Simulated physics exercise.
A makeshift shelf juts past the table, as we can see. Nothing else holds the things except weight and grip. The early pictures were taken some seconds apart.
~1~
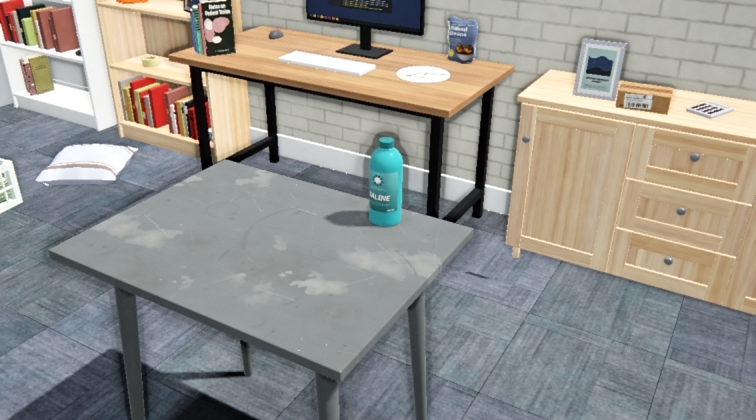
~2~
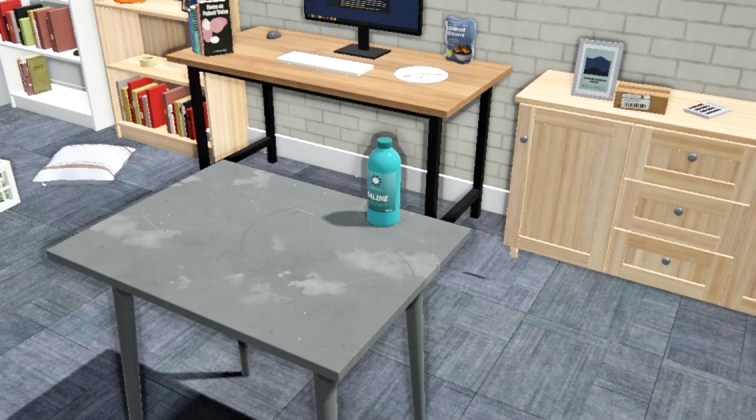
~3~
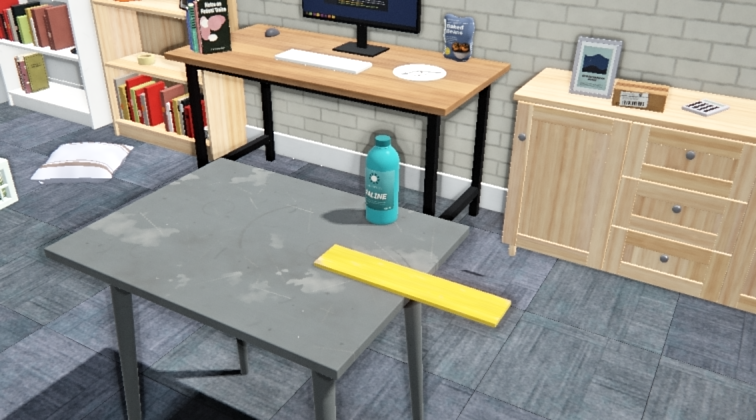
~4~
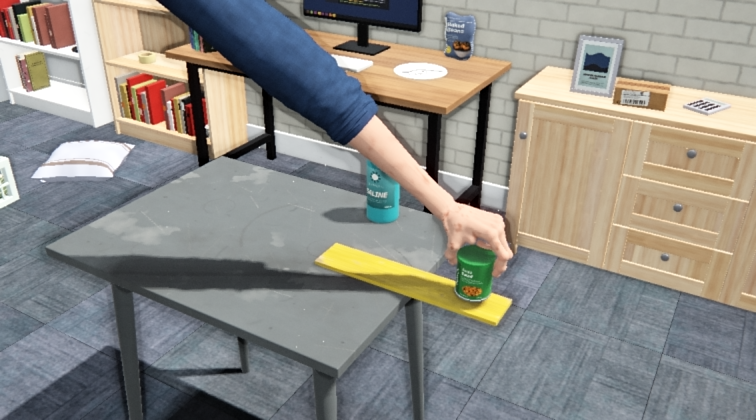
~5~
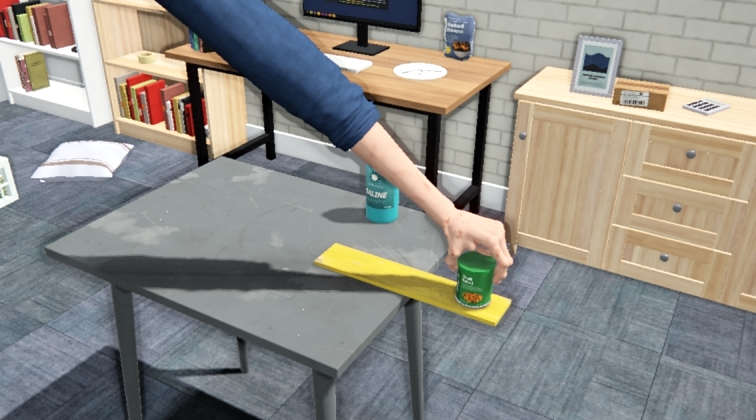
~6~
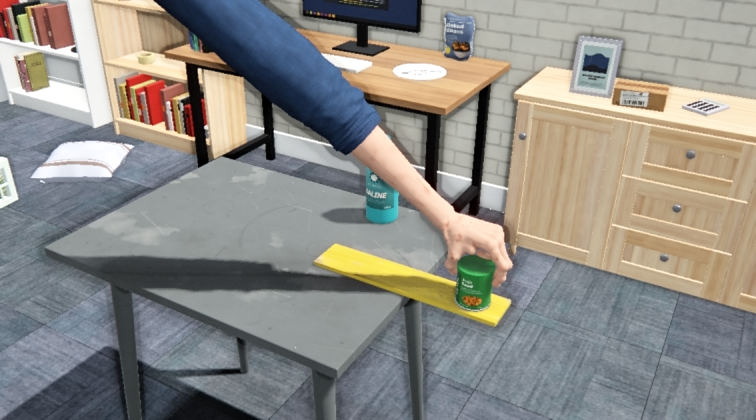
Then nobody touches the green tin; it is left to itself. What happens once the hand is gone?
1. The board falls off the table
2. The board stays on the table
Option 1: The board falls off the table.
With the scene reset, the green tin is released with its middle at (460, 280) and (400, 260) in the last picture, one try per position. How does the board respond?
Result 1: Falls; result 2: Stable.
Then, 0.40 s on from there, green tin now down on the floor or falling; yellow board turned 72° from how it was put.
Then, 0.60 s on from there, yellow board now down on the floor or falling.
In the end, down on the floor or falling, green tin and yellow board; turquoise bottle unmoved. The board comes down.
